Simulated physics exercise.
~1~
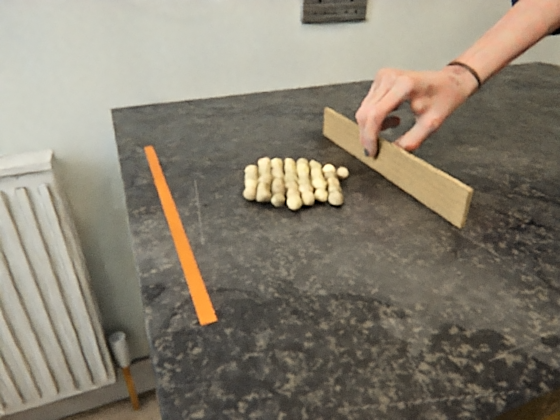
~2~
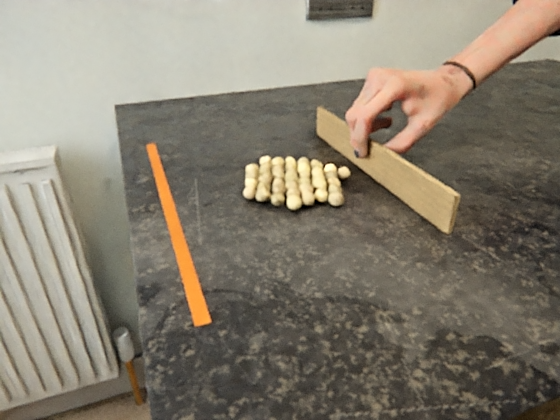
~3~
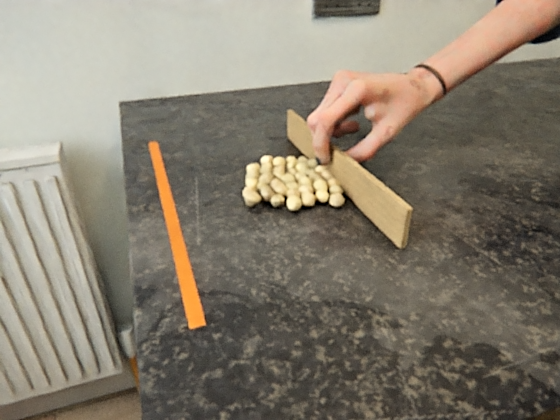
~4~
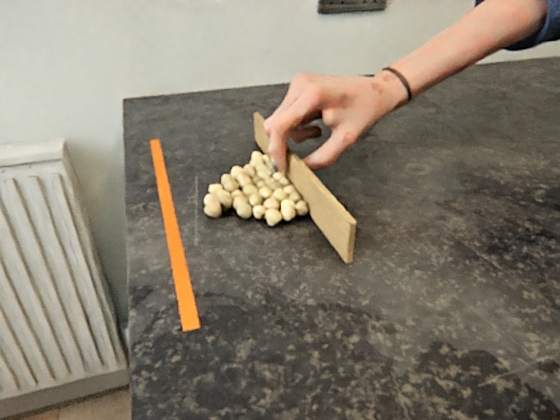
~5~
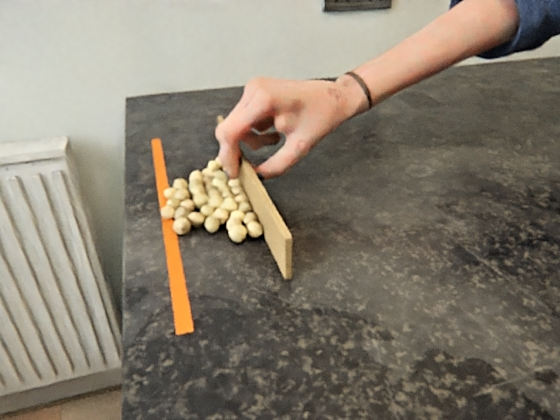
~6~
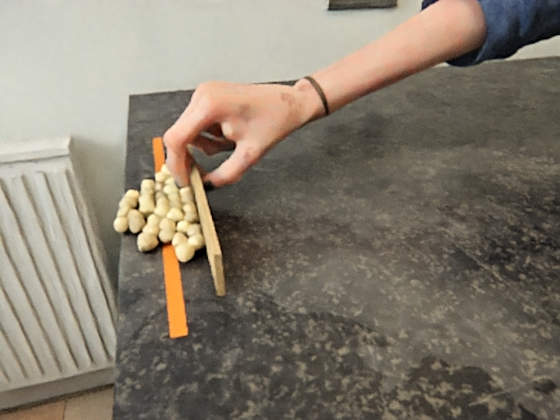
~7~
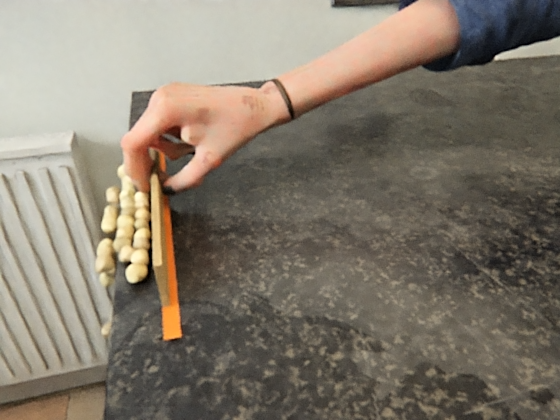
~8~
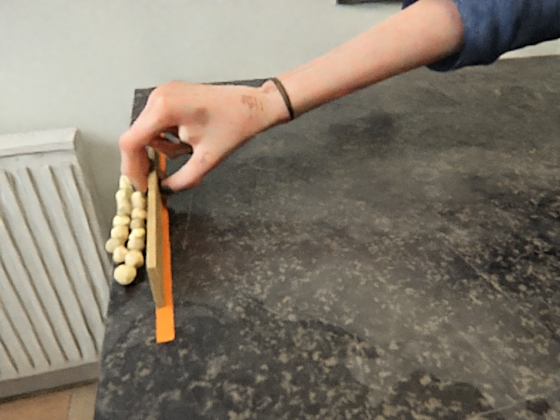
Hand sliding an upright strip leftward, pushing pale rounded pieces across a dark tabletop, stopping at orange tape as some go over.
